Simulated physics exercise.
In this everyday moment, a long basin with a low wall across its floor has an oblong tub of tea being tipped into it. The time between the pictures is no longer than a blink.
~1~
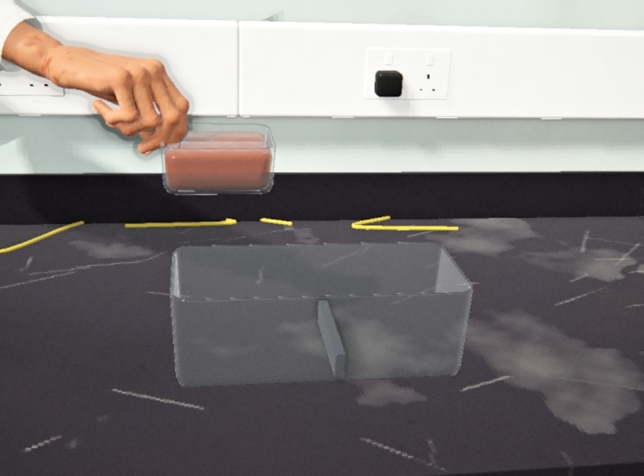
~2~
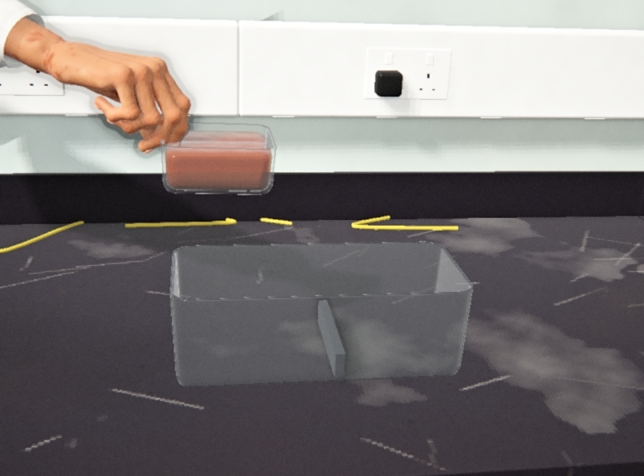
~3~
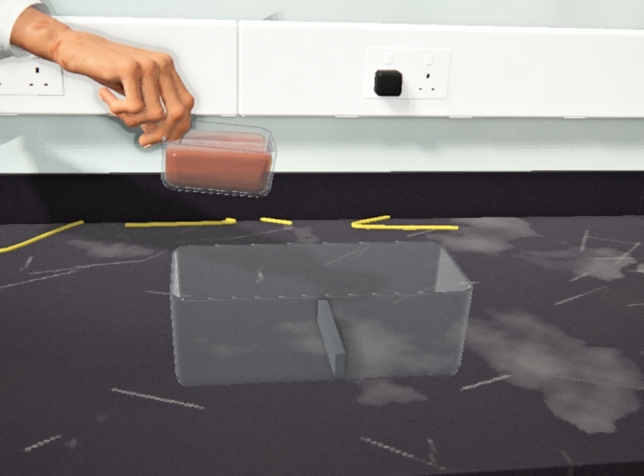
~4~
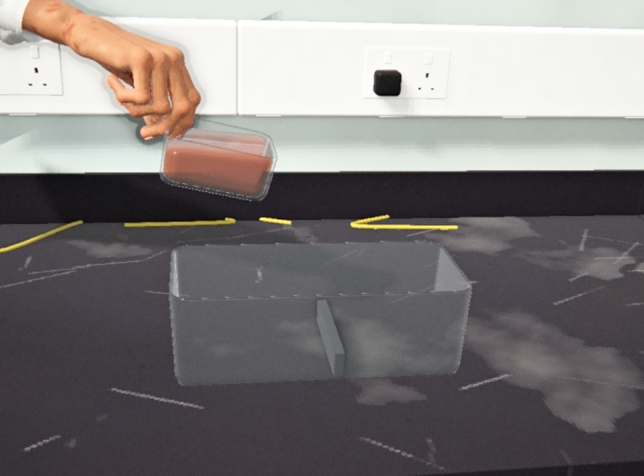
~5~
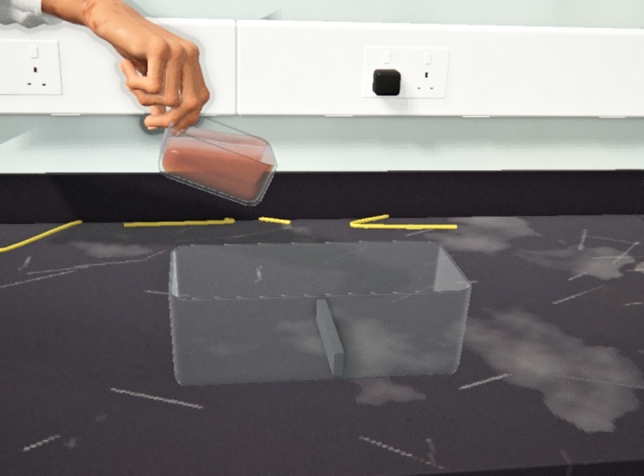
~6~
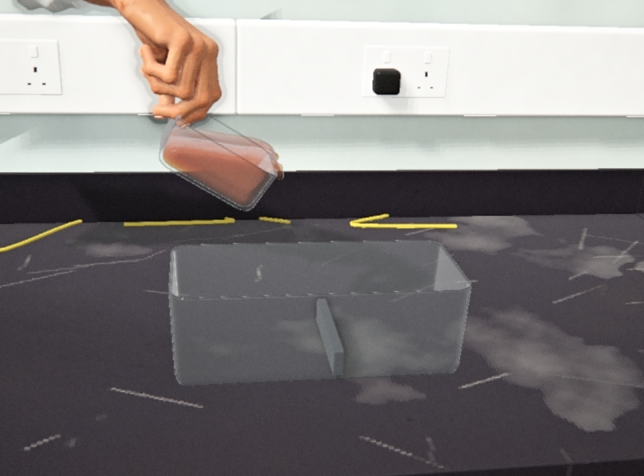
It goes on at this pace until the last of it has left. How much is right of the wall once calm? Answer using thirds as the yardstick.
Under a third of it.
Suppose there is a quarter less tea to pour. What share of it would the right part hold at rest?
Some 5 per cent.
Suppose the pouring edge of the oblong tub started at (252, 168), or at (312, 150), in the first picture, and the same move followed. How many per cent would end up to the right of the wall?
Estimate, first then second: 10 per cent and 75 per cent.
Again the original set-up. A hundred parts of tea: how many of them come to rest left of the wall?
About 75 per cent.
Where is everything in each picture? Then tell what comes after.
It leans 0°; its right rim is at (271, 138); the tea meets the walls at (166, 142) and (268, 142); the long basin's rim runs from (173, 274) to (456, 267); the wall's top is at (331, 327), in the first picture.
It leans 1°; its right rim is at (272, 139); the tea meets the walls at (166, 141) and (269, 143), in the second picture.
It leans 6°; its right rim is at (273, 142); the tea meets the walls at (166, 139) and (270, 144), in the third picture.
It leans 12°; its right rim is at (273, 148); the tea meets the walls at (167, 138) and (271, 145), in the fourth picture.
It leans 21°; its right rim is at (273, 156); the tea meets the walls at (166, 138) and (273, 148); 2 per cent is over the edge, in the fifth picture.
It leans 32°; its right rim is at (271, 166); the tea meets the walls at (163, 137) and (268, 155); 7 per cent is over the edge, in the sixth picture.
A moment on, the oblong tub is tipped on its side and 15 per cent is still to pour, 31 is left of the wall and 5 right of it.
Next, the oblong tub is tipped on its side and 4 per cent is still to pour, 70 is left of the wall and 22 right of it.
Then the oblong tub is tipped on its side and 2 per cent is still to pour, 68 is left of the wall and 22 right of it.
Later the oblong tub is tipped on its side and 0 per cent is still to pour, 73 is left of the wall and 23 right of it.
Finally, 73 per cent lies left of the wall, 23 right of it and 3 outside.
